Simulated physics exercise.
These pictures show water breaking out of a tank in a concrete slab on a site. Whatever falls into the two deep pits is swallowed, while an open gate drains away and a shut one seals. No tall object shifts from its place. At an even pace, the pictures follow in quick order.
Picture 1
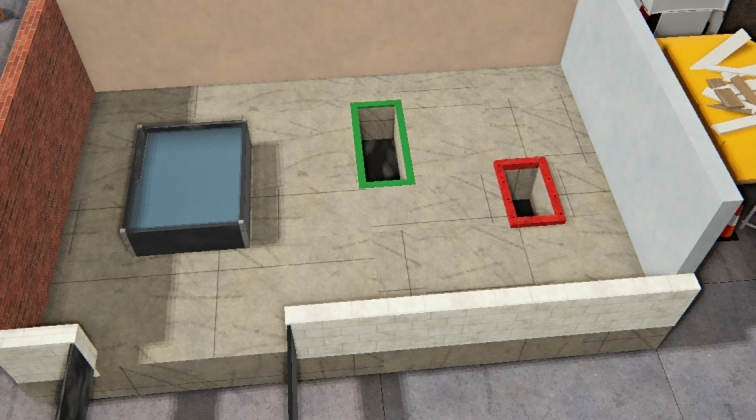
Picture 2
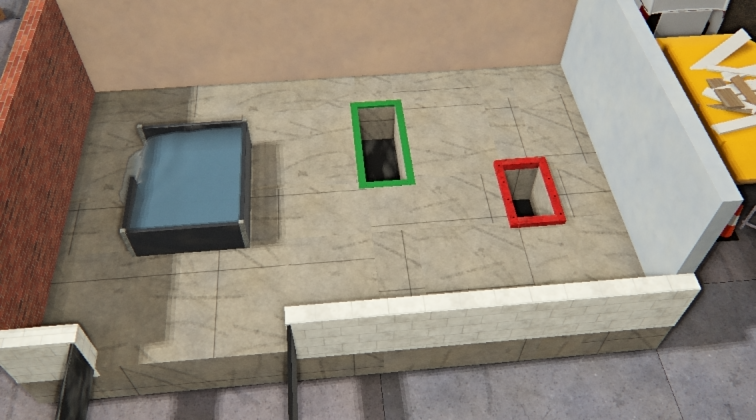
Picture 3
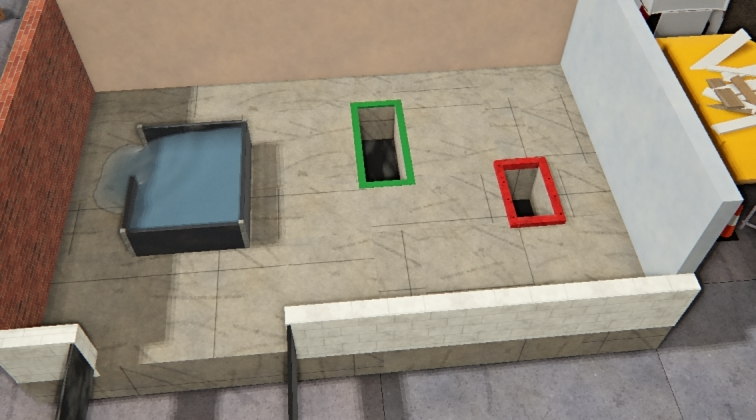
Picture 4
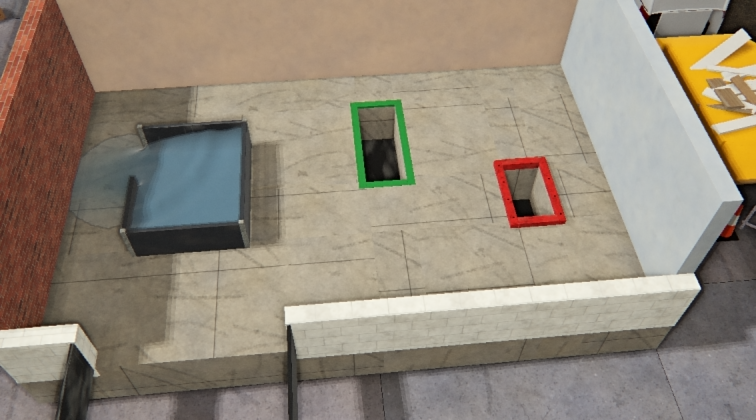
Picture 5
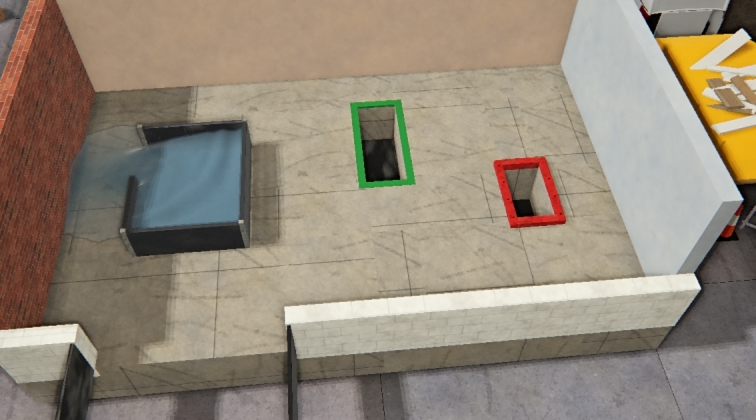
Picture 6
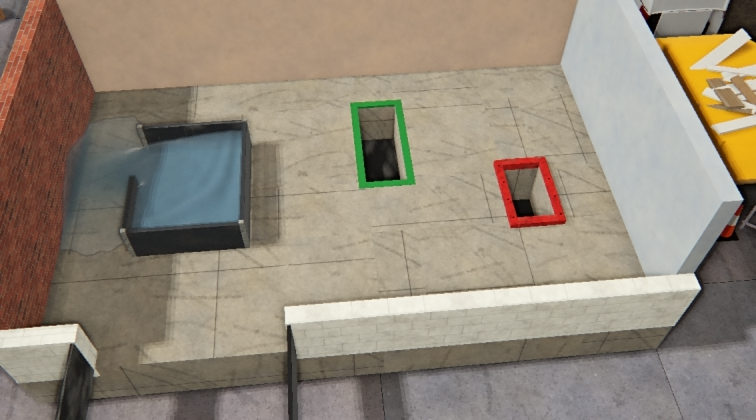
Water pours out of the tank's left side and spreads left toward the brick wall.
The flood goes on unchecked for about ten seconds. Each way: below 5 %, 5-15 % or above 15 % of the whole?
Gate - above 15 %, red pit - below 5 %, green pit - above 15 %.
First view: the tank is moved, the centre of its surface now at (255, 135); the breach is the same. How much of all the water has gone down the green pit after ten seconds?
Green: 2 %.
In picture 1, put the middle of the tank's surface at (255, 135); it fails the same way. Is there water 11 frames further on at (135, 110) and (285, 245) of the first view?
In the order given, swamped and untouched.
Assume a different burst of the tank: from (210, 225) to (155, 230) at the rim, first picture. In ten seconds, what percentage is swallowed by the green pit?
Parts in a hundred: Green 0.
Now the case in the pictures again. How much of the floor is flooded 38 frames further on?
I'd say 50 per cent.
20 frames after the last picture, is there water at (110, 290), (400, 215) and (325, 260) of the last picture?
As listed: Awash, not flooded, not flooded.
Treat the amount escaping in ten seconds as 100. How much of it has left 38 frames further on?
Around 55 %.
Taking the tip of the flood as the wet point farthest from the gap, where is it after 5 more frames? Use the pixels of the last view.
Roughly at (44, 319).
A moment on, water covers 10 % of the floor; the gate 0 %, the red pit 0 %, the green pit 0 %.
Next, water covers 20 % of the floor; the gate 0 %, the red pit 0 %, the green pit 0 %.
Then, water covers 35 % of the floor; the gate 4 %, the red pit 0 %, the green pit 0 %.
Later, water covers 50 % of the floor; the gate 11 %, the red pit 0 %, the green pit 8 %.
In the end, water covers 70 % of the floor; the gate 18 %, the red pit 0 %, the green pit 18 %.
